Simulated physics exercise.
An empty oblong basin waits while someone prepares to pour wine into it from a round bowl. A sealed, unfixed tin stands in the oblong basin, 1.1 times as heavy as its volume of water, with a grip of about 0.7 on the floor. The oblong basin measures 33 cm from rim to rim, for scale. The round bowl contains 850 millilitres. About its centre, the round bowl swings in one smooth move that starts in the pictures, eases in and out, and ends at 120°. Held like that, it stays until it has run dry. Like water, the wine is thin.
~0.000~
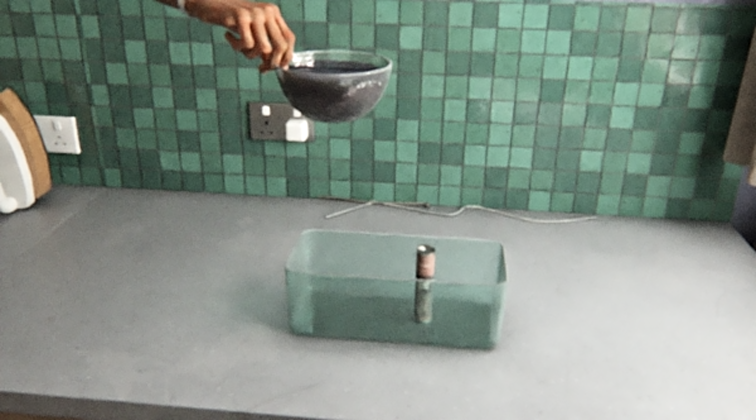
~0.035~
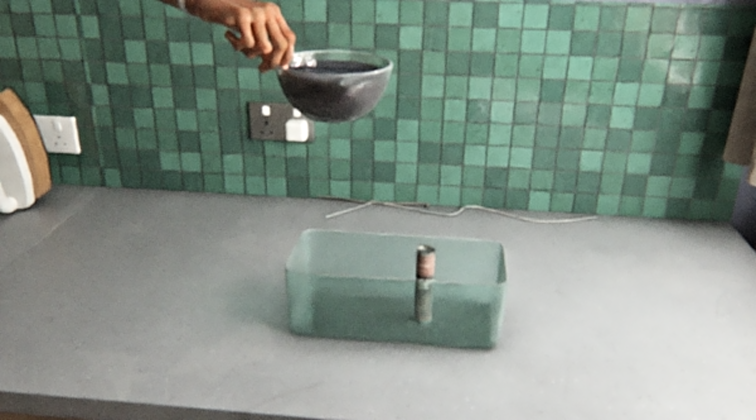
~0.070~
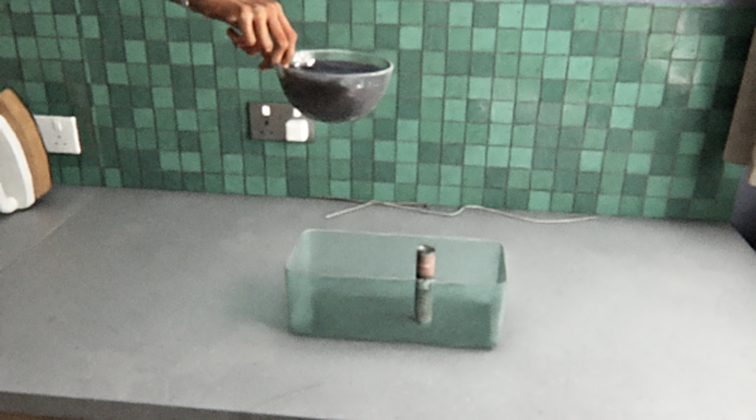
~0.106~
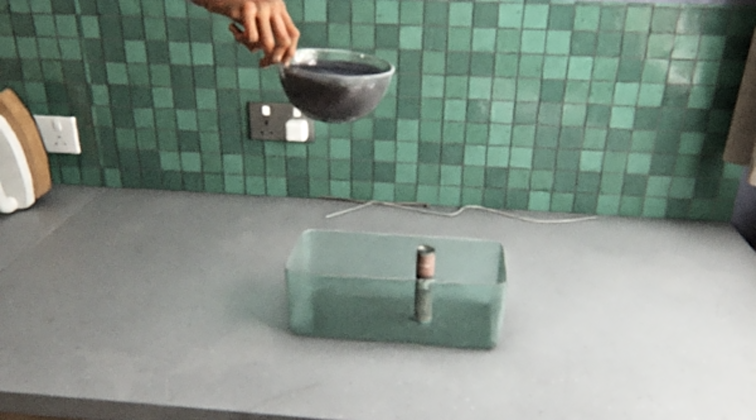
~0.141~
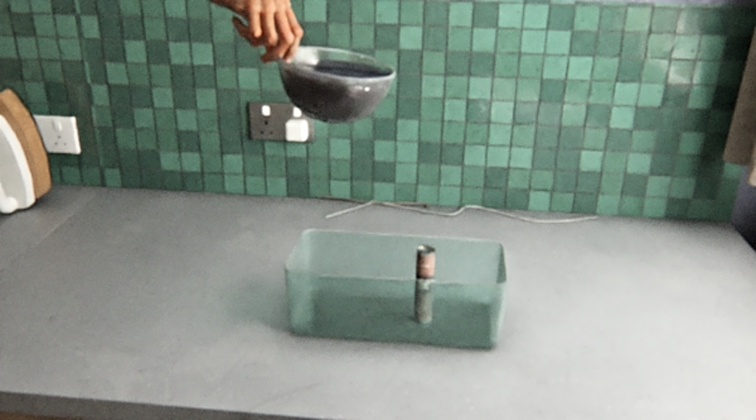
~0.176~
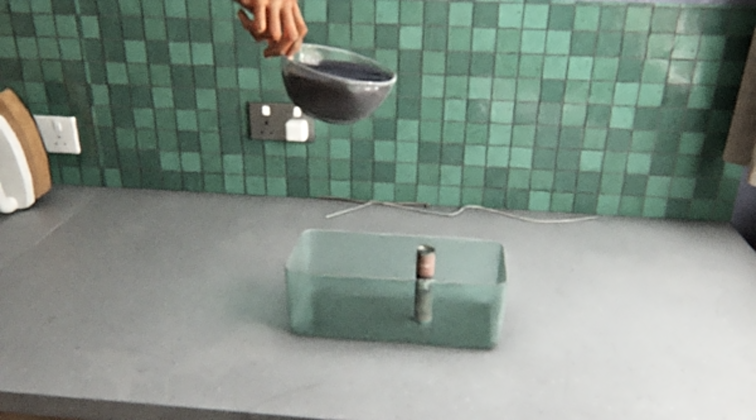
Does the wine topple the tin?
It does not keel over.
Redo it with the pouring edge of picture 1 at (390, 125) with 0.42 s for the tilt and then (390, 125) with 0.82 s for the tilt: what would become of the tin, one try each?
Try 1: Tipped over; try 2: Still standing.
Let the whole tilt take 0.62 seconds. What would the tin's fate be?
The tin keeps standing.
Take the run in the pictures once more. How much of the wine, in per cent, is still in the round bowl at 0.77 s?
Share remaining: Approx. 0 %.
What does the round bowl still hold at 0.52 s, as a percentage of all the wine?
Still held: Roughly 28 % of the total.
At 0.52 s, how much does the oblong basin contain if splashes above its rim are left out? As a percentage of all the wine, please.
Roughly 7 per cent.
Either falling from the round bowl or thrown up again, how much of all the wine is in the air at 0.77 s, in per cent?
Near 16 percent.
By 0.52 s the tilt is 84° and 27 per cent is still to pour; the tin stands where it began.
By 0.77 s the tilt is 119° and 0 per cent is still to pour; the tin stands where it began.
By 1.03 s the tilt is 120° and 0 per cent is still to pour; the tin stands where it began.
By 1.32 s the tilt is 120° and 0 per cent is still to pour; the tin stands where it began.
At rest the tin stands where it began.
